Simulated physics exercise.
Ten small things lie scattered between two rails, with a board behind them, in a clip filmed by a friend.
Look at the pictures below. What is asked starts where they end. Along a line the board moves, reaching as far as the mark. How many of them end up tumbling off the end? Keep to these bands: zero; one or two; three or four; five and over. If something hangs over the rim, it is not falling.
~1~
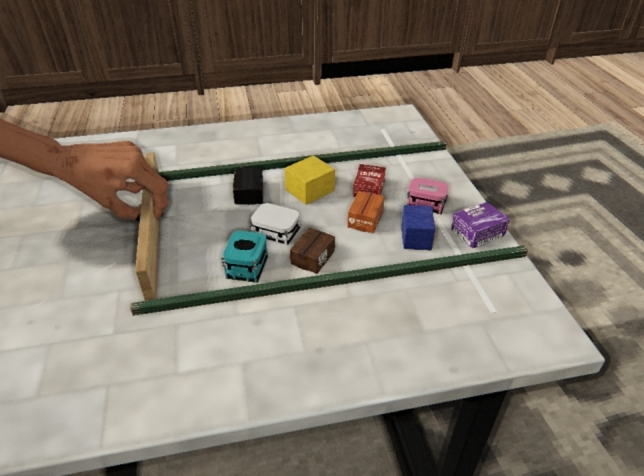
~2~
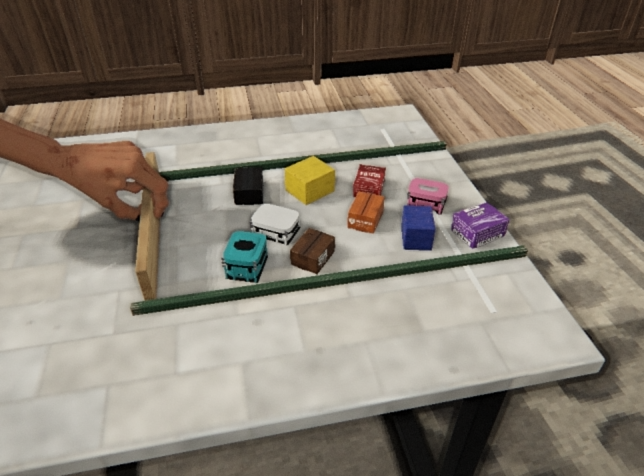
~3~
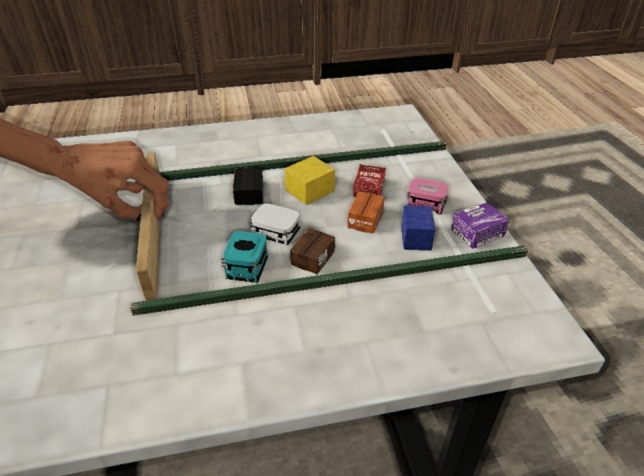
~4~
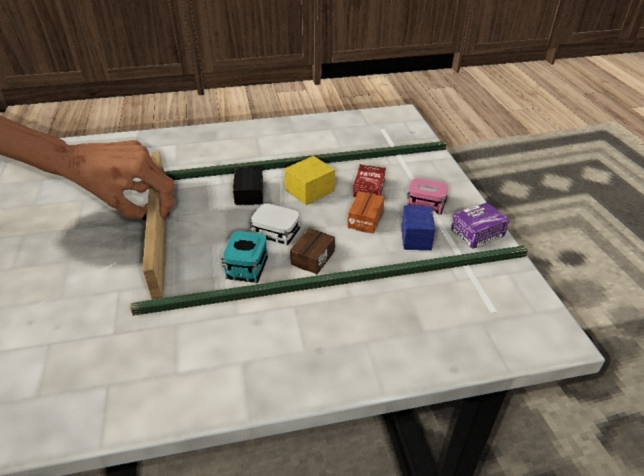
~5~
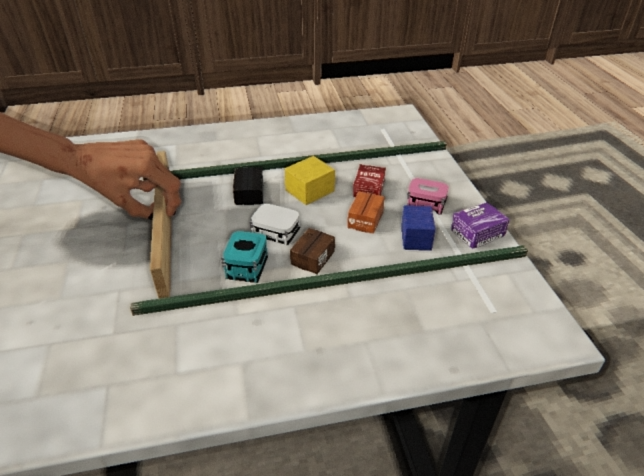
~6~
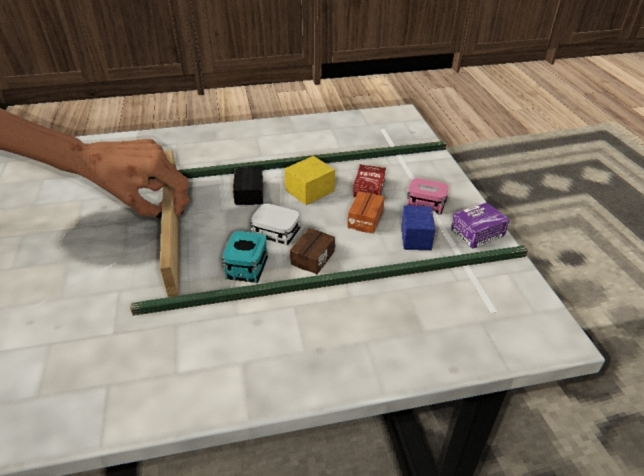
That gives three or four.
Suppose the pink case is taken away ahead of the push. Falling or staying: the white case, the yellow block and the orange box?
The white case remains up; the yellow block is kept; the orange box is kept.
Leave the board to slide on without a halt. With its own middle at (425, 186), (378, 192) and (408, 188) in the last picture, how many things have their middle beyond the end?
In order, that gives 4, then 0, then 2.
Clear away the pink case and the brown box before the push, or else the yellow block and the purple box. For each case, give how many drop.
Count of fallen: 2 / 2.
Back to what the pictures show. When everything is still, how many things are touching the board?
Number: 3.
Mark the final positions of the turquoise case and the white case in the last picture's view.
I'd put one at around (464, 224) and the other at around (446, 194).
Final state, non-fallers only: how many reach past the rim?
Tally: 2.
Early on, none off yet; purple box at rest near (480, 225); pink case at rest near (427, 196); blue block at rest near (418, 228).
Finally, the number that fall off is three or four; lost, red box, blue block, pink case and purple box.
